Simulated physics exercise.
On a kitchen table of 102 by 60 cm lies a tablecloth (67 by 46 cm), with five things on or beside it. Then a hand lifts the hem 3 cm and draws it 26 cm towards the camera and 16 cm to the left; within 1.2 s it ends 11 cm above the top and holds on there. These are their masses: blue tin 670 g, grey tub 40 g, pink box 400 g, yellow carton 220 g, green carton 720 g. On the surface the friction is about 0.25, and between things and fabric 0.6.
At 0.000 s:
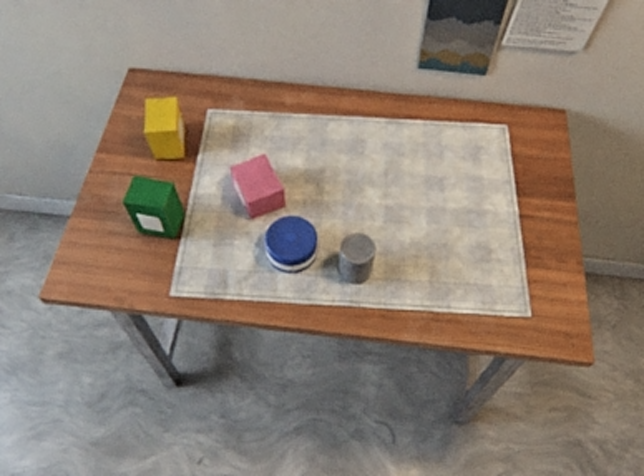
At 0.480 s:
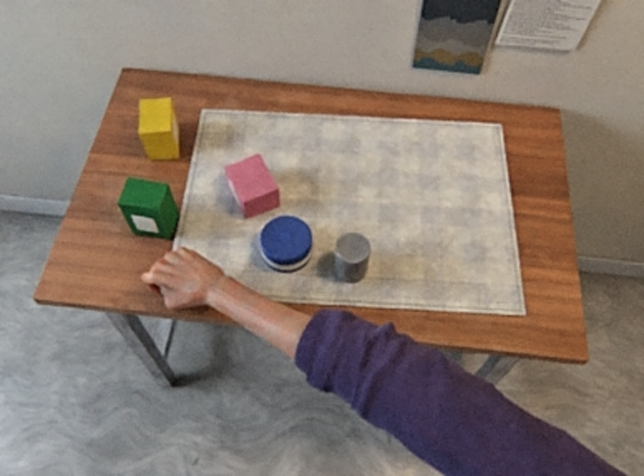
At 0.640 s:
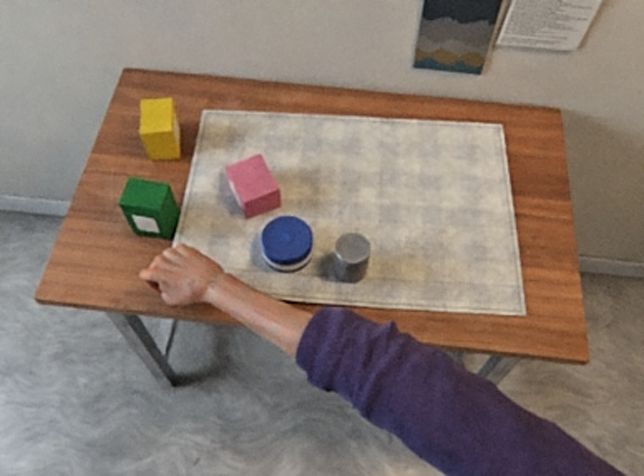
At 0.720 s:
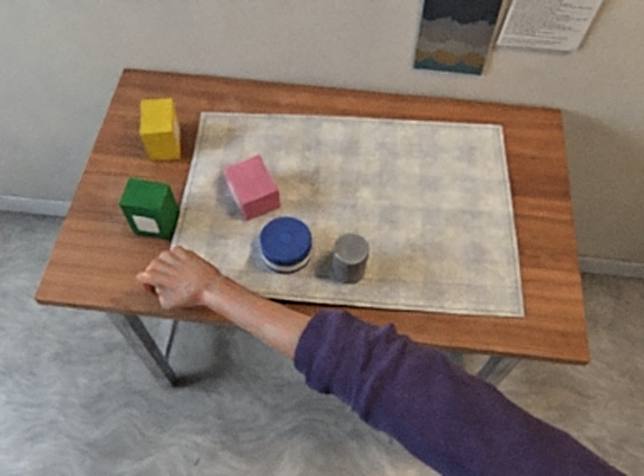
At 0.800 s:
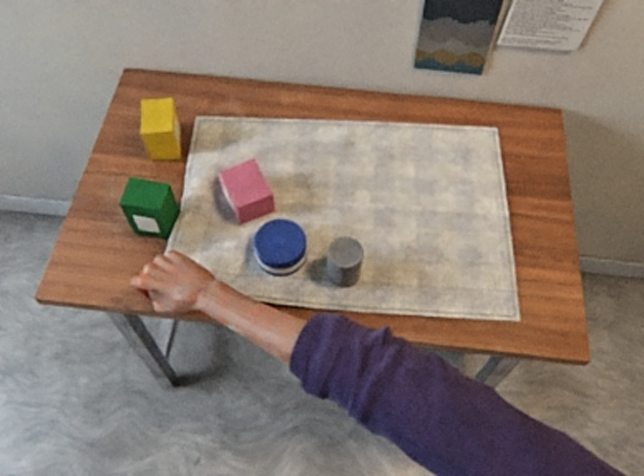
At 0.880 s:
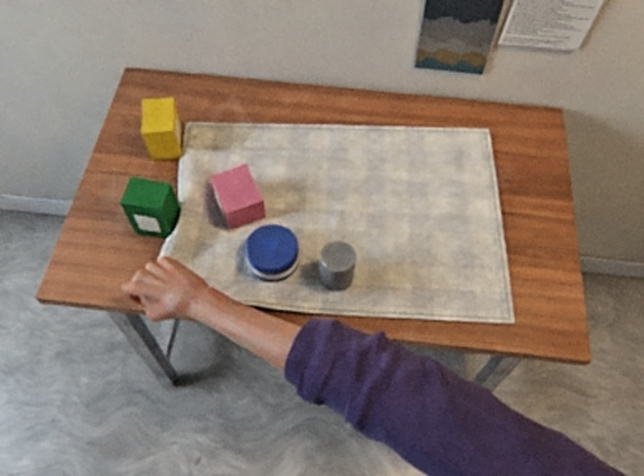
A hand gripping a tablecloth's corner slowly drags it slightly left, the pink box, blue tin and grey tub shifting with it.
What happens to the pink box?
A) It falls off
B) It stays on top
A.
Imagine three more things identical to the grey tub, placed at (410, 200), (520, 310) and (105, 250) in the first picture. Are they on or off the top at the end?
In order: Comes off; comes off; holds on.
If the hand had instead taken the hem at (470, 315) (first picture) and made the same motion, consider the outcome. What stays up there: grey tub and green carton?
Then grey tub comes off, while green carton does not come off.
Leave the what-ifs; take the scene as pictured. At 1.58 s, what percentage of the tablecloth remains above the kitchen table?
Near 15 in a hundred.
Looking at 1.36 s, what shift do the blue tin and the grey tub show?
Blue tin: 25 cm; grey tub: 25 cm.
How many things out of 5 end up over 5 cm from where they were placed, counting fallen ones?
It adds up to 4.
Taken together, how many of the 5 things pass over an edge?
My count is 3.
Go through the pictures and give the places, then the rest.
Pink box (257, 177); tablecloth corners (170, 295) (208, 110) (507, 125) (531, 317), in the first frame.
Tablecloth corners (202, 109) (501, 124); grip (163, 292), in the second frame.
Tablecloth corners (203, 110) (502, 125); grip (162, 289), in the third frame.
Tablecloth corners (202, 113) (501, 126); grip (159, 292), in the fourth frame.
Pink box (246, 182); blue tin (280, 241); grey tub (346, 252); tablecloth corners (497, 128) (520, 321); grip (153, 296), in the fifth frame.
Pink box (236, 188); tablecloth corners (488, 129) (514, 323); grip (145, 302), in the sixth frame.
After 1.1 s, 90 % of the tablecloth is still over the top; pink box 13 cm off its start, blue tin 12 cm off its start, grey tub 11 cm off its start.
After 1.4 s, 70 % of the tablecloth is still over the top; pink box 23 cm off its start, grey tub 24 cm off its start, blue tin 24 cm off its start.
After 1.6 s, 15 % of the tablecloth is still over the top; pink box 36 cm off its start at (114, 306), grey tub over the edge, blue tin over the edge.
After 1.8 s, 0 % of the tablecloth is still over the top; pink box over the edge, grey tub over the edge, blue tin over the edge.
After 3.4 s, 0 % of the tablecloth is still over the top; pink box over the edge, grey tub over the edge, blue tin over the edge, green carton 13 cm off its start at (84, 237).
